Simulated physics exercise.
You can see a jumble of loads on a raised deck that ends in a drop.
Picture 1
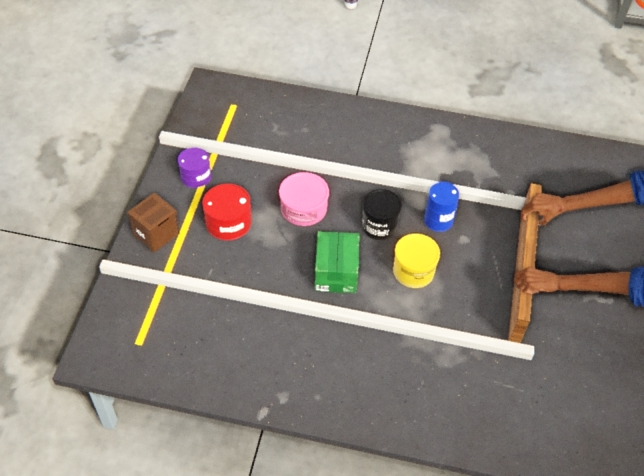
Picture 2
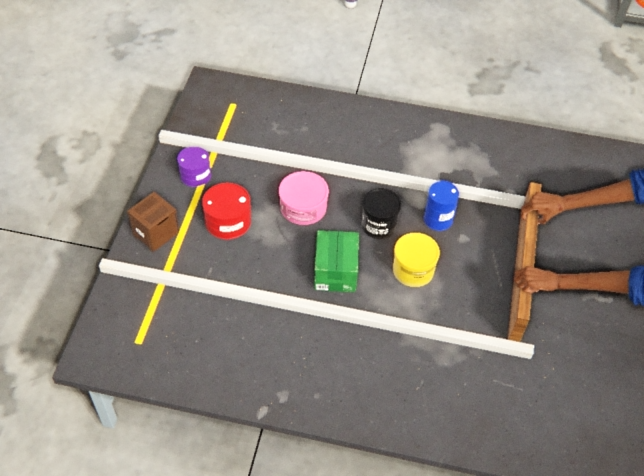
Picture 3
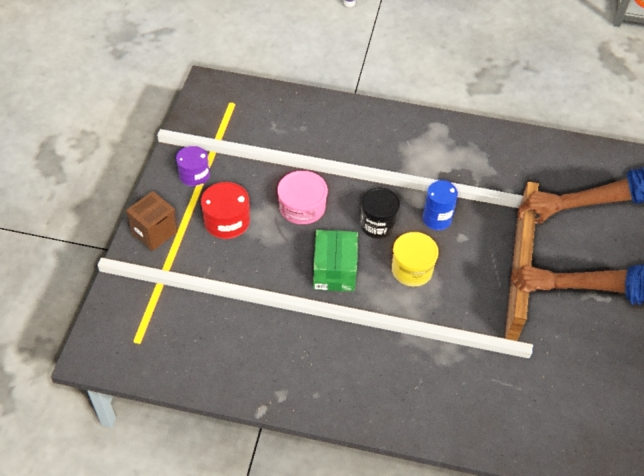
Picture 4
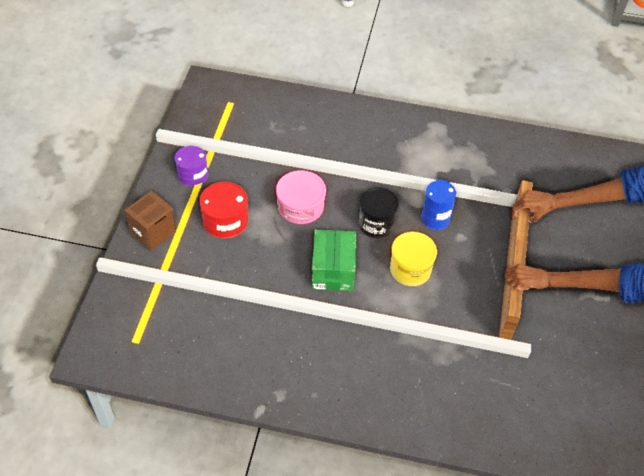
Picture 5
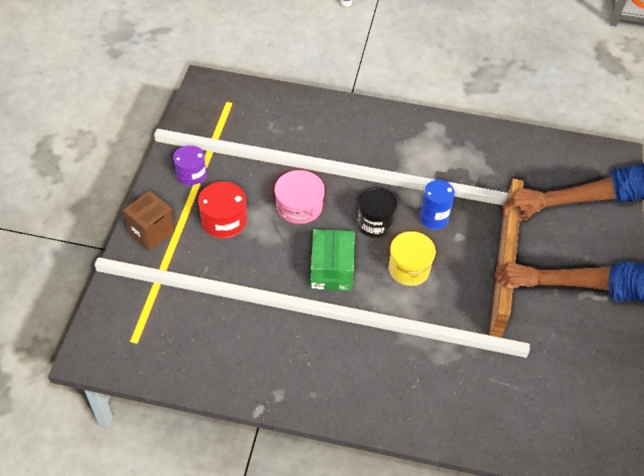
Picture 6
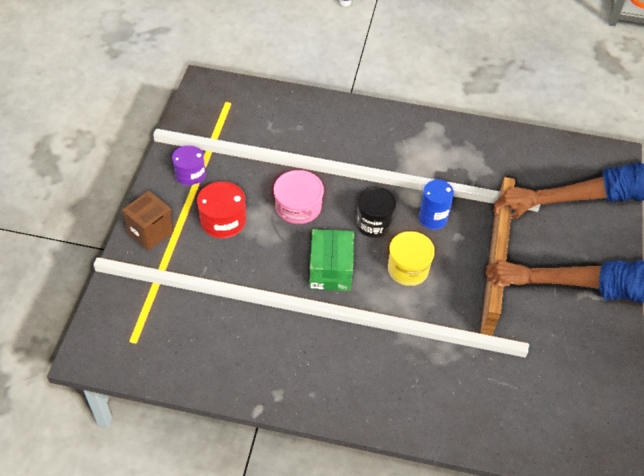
A wooden plank held by two hands slid a short way left between two white rails, while the colourful canisters, green box and brown tote ahead of it stayed put on the table.
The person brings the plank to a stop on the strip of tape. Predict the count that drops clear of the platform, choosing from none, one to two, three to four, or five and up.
Only a pair or a lone one falls.
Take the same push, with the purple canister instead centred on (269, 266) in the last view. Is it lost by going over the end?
Started there, the object drops over the edge.
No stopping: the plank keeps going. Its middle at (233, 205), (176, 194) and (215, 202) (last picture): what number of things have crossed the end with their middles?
The numbers past the end are 0, 4 and 1.
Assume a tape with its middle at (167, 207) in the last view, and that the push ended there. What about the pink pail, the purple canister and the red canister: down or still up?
The pink pail is gone; the purple canister is gone; and the red canister is gone.
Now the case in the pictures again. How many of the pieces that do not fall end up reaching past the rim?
3 in all.
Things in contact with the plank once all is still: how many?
All in all, 4.
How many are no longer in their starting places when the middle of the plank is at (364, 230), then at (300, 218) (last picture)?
Counting first: 4, next 5.
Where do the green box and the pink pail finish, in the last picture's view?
(142, 244), and the other (152, 154).
Soon after, none off yet; brown tote at rest near (149, 222); purple canister at rest near (189, 165); red canister at rest near (222, 210).
Then, none off yet; brown tote at rest near (149, 222); purple canister moved about its own width near (167, 160); red canister moved about its own width near (185, 197).
At rest, the number that fall off is one or two; fallen, purple canister.
